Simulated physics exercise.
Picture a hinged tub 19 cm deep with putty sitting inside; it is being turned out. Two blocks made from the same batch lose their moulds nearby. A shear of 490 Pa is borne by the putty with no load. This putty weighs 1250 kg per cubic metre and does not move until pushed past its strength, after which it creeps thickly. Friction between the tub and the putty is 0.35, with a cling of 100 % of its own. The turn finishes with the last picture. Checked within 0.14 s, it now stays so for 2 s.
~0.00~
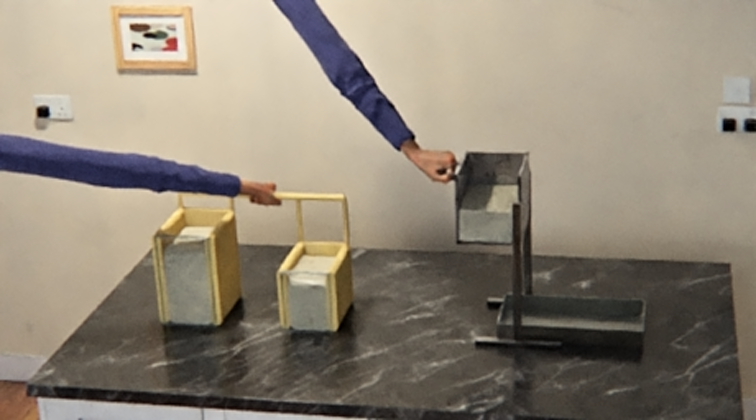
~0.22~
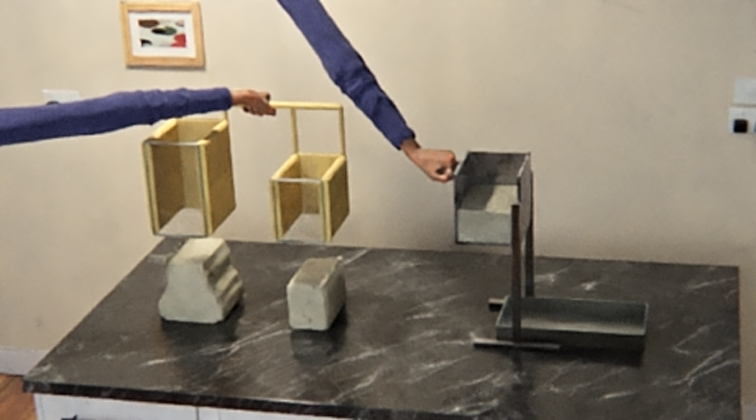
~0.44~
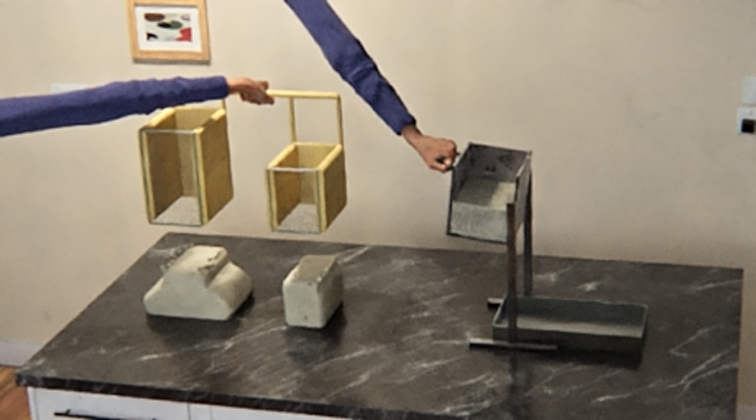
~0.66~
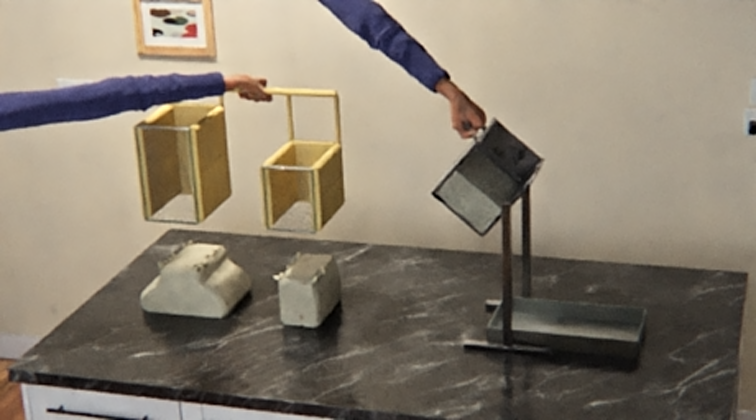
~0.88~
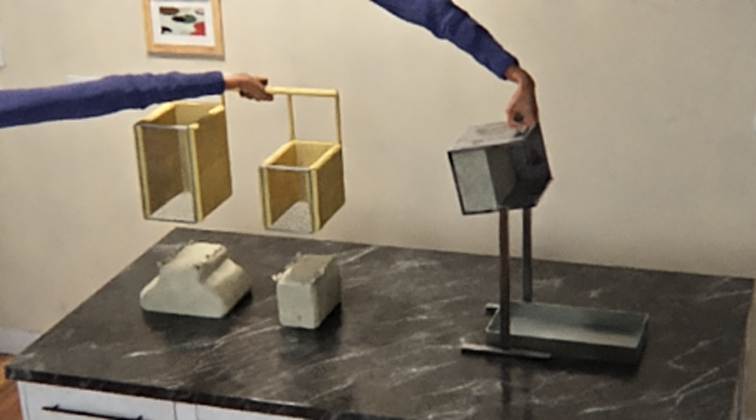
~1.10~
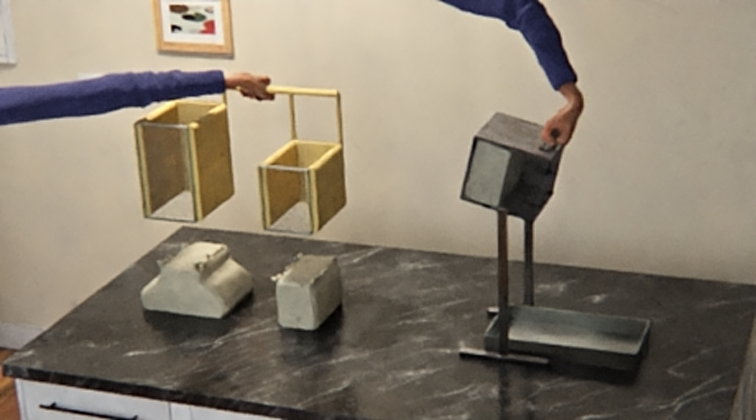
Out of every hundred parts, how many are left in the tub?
Some 100 in every hundred.
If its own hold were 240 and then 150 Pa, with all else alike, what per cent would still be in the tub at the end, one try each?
About 50 % first, about 40 % second.
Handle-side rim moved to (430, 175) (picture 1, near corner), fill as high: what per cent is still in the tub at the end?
50 %.
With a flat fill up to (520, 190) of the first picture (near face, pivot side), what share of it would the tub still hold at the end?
It would come to roughly 100 percent.
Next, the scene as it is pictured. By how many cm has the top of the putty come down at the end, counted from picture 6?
About 8 cm.
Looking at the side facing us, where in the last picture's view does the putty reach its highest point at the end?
Close to pixel (518, 176).
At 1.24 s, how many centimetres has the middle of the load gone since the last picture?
Something like 2 cm, give or take.
By 1.24 s, the tub is at 103 degrees and holds 100 %.
By 1.41 s, the tub is at 103 degrees and holds 100 %.
By 1.58 s, the tub is at 103 degrees and holds 100 %.
By 1.75 s, the tub is at 103 degrees and holds 100 %.
By 3.10 s, at the end, the tub is at 103 degrees and holds 100 %.
